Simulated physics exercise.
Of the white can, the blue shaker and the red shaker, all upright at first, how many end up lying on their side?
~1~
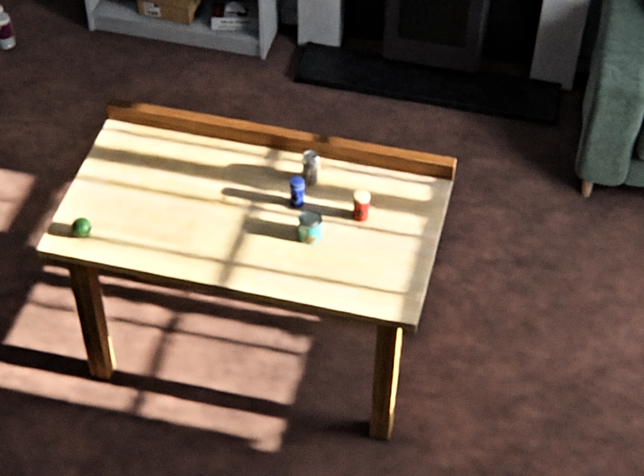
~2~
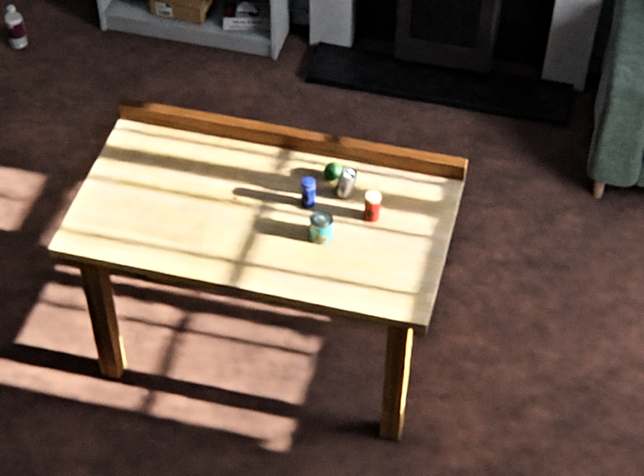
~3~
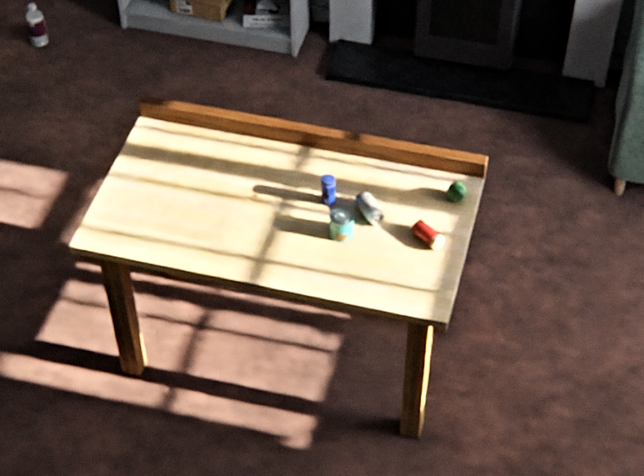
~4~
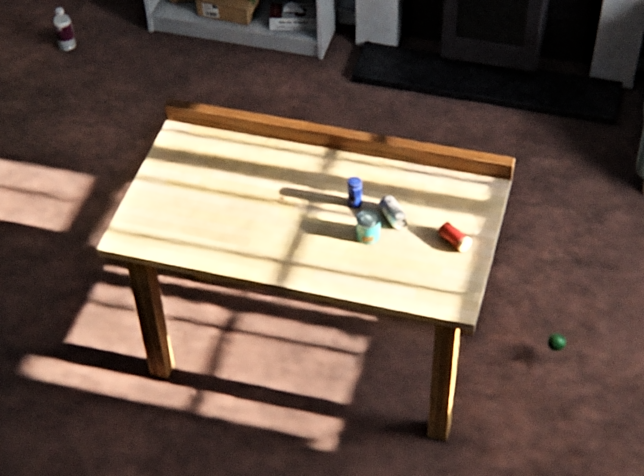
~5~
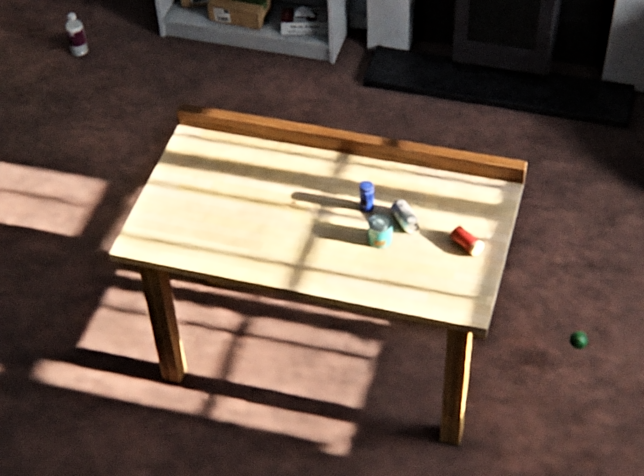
Two of them end up lying on their side, the white can and the red shaker. The blue shaker is still standing.
A table holds four containers as a green ball rolls right, toppling two, onto the floor.
